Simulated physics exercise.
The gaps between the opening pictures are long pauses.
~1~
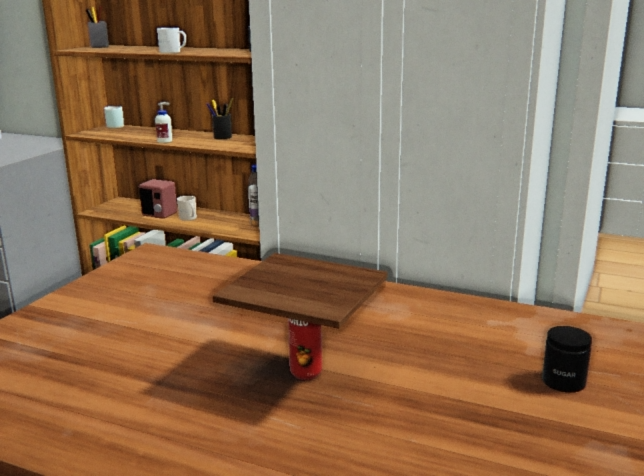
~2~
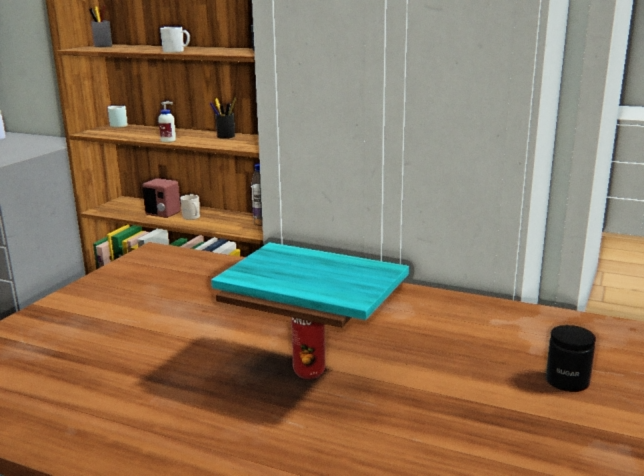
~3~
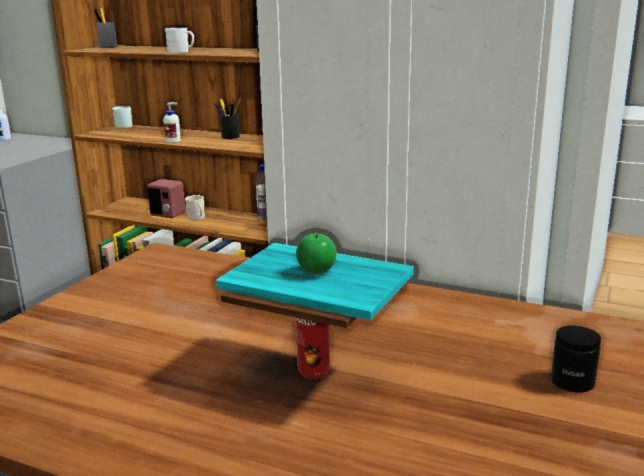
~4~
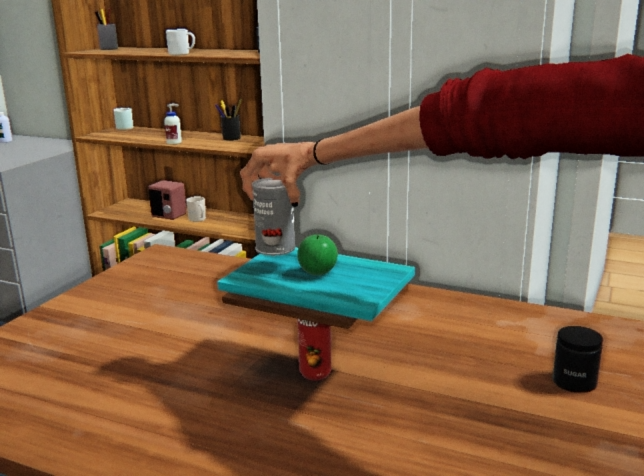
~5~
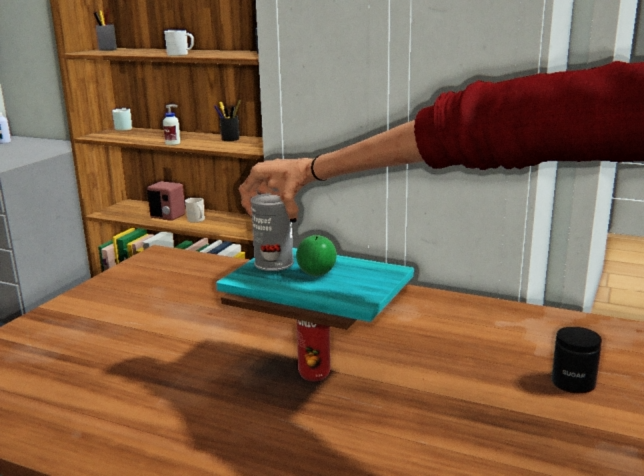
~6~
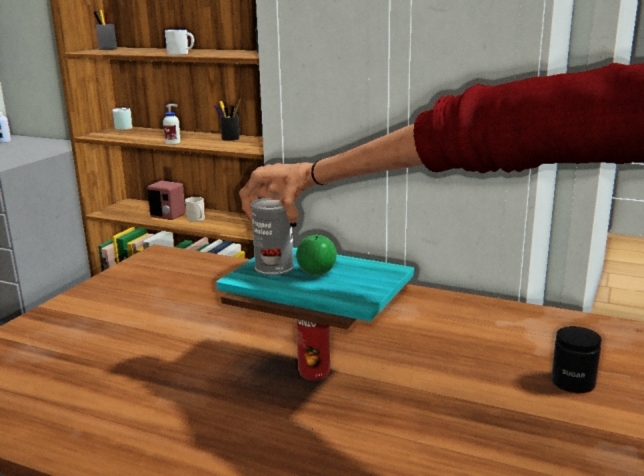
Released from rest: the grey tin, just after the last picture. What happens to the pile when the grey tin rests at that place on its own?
The balance works.
Then, 0.70 s later than the last frame, all is still.
Then, 1.90 s later than the last frame, grey tin resting near (272, 237).
When it is over, all 6 as before. End places, in pixels of the last picture, grey tin near (271, 237). The pile holds.
